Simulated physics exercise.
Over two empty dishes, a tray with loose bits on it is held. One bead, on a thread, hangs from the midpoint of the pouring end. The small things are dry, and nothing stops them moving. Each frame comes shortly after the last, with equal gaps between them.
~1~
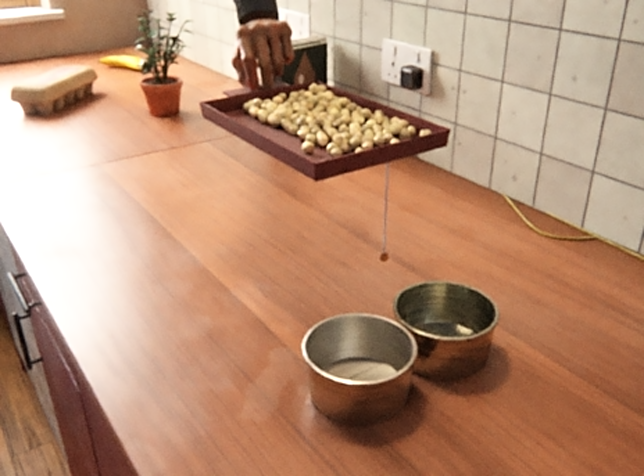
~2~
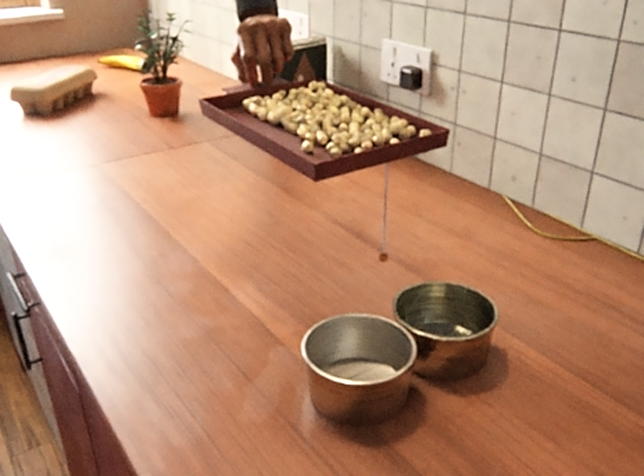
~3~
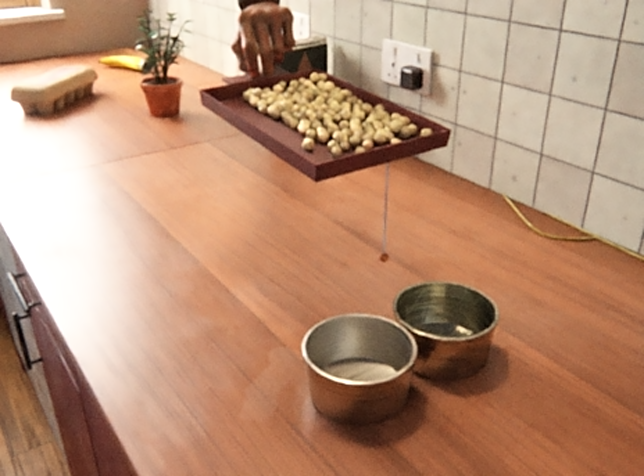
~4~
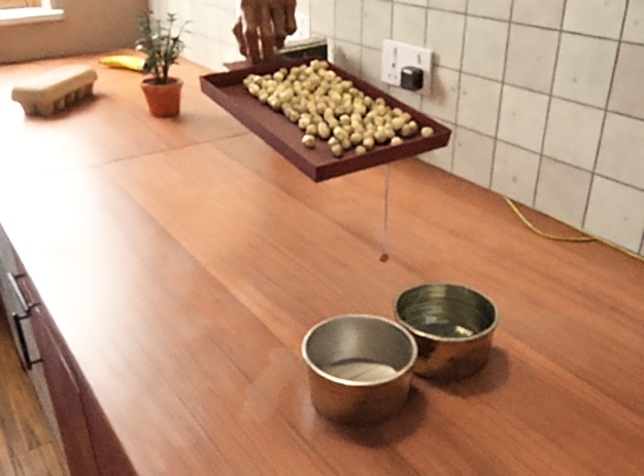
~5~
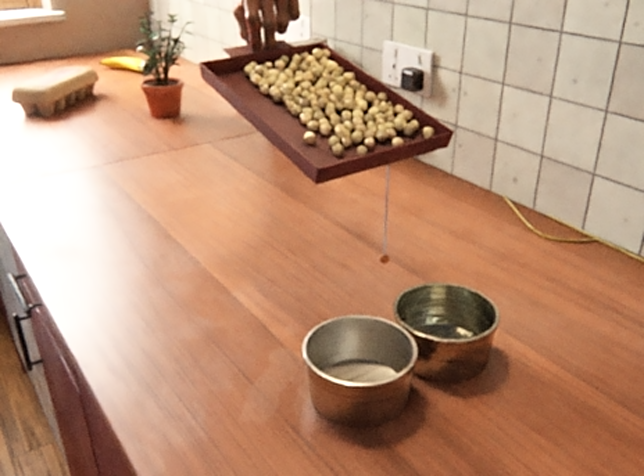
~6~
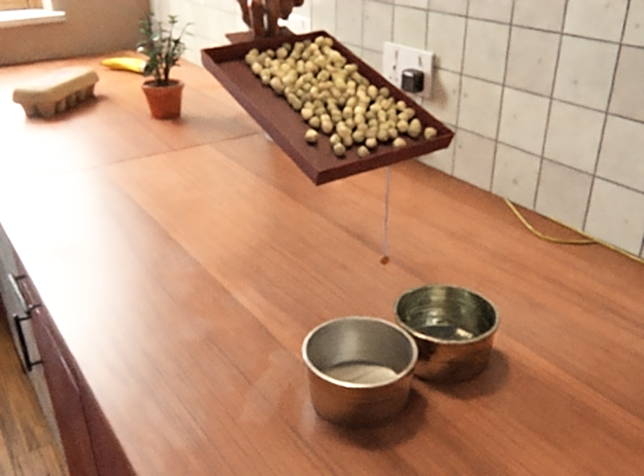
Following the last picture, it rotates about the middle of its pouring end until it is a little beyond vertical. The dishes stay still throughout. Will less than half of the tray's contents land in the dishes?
No, more than half gets in.
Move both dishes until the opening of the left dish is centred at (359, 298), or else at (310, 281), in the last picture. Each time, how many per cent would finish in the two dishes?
40 and 0 %.
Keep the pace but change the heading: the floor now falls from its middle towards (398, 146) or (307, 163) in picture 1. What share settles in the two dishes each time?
First case about 20 percent; second case about 0 percent.
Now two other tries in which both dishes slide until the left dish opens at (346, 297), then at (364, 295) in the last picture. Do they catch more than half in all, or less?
Earlier try a minority share, later try a minority share.
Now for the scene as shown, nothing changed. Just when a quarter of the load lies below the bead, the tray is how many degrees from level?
Angle reached: About 115°.
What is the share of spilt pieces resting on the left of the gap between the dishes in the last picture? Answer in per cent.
Left portion: Around 60 %.
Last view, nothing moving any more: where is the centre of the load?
Around (431, 348).
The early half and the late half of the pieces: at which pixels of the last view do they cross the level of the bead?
Earlier half at (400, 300), later half at (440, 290).
Shortly afterwards, tray tipped steeply; all but a few on the tray; only a few in the air.
Next, tray tipped past a quarter turn; all but a few on the tray; only a few outside both.
Some moments later, tray tipped past a quarter turn; near a quarter in the left dish; near half in the right dish; near a third outside both.
In the end, tray tipped past a quarter turn; near a quarter in the left dish; near half in the right dish; near a third outside both.
